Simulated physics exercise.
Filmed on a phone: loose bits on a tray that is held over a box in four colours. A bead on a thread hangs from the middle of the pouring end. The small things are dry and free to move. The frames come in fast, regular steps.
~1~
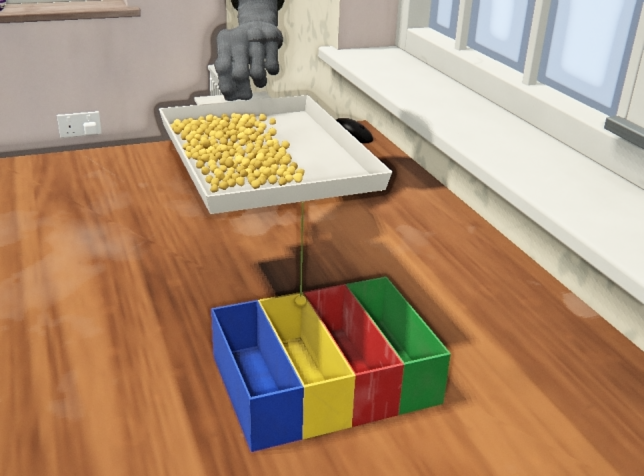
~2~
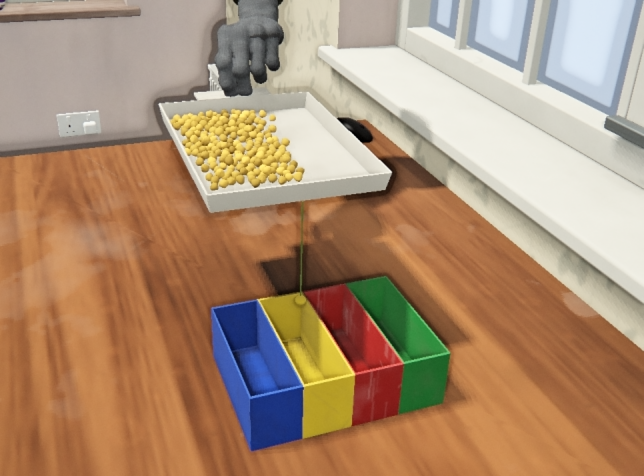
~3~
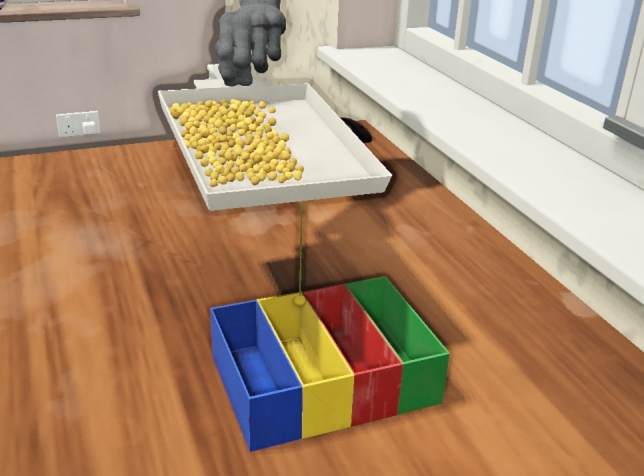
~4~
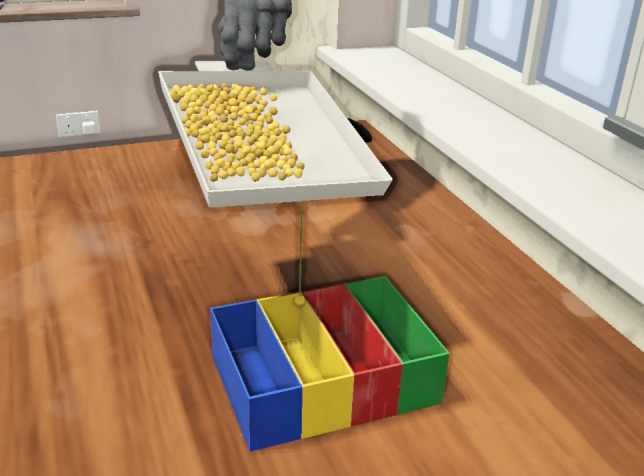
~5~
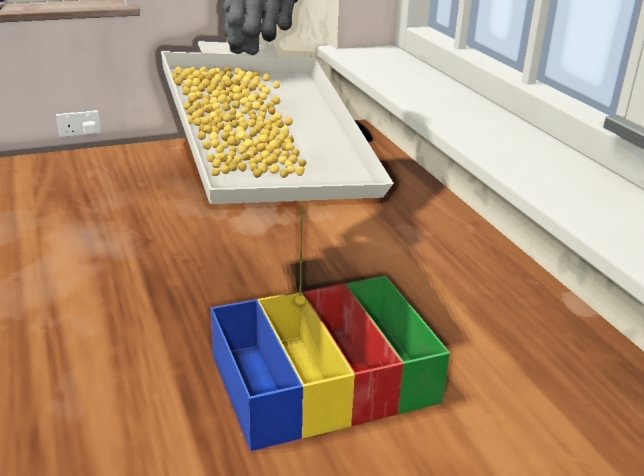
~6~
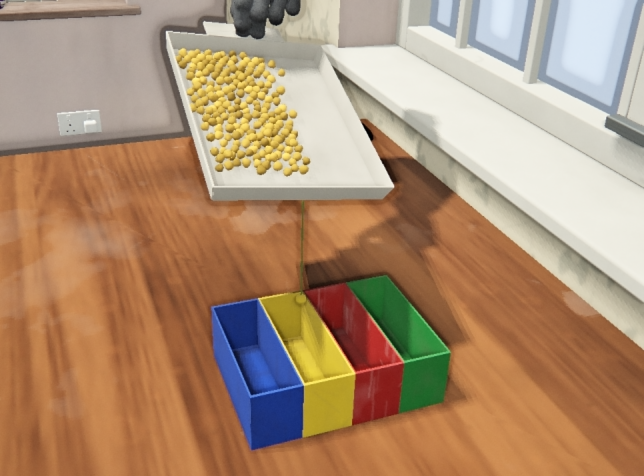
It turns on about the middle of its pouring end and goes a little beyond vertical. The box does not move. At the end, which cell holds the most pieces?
The green cell gets the most.
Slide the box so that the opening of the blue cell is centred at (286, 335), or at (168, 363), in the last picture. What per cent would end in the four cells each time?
Near 100 % and 20 %.
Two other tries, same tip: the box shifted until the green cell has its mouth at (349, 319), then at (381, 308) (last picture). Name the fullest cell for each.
One: The cell in green. Two: The green cell.
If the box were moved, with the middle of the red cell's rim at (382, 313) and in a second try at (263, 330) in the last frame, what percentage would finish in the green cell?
Roughly 10 per cent, and 10 per cent.
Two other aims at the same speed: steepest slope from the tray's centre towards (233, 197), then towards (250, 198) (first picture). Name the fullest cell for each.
The first try: The blue cell. The second: The cell in blue.
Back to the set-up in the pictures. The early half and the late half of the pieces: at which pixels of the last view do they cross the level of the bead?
At about (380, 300), then at (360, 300).
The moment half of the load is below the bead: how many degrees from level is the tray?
Roughly 115°.
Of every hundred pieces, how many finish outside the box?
About 0 per cent.
Shortly afterwards, tray tipped steeply; all but a few on the tray; only a few in the green cell; a little falling or outside the box.
Next, tray tipped past a quarter turn; near two thirds on the tray; a little in the green cell; a little in the red cell; only a few in the yellow cell; a little falling or outside the box.
Some moments later, tray tipped past a quarter turn; near half in the green cell; near a third in the red cell; a little in the yellow cell; a little falling or outside the box.
In the end, tray tipped past a quarter turn; near half in the green cell; near a third in the red cell; a little in the yellow cell; none at all in the blue cell; a little outside the box.
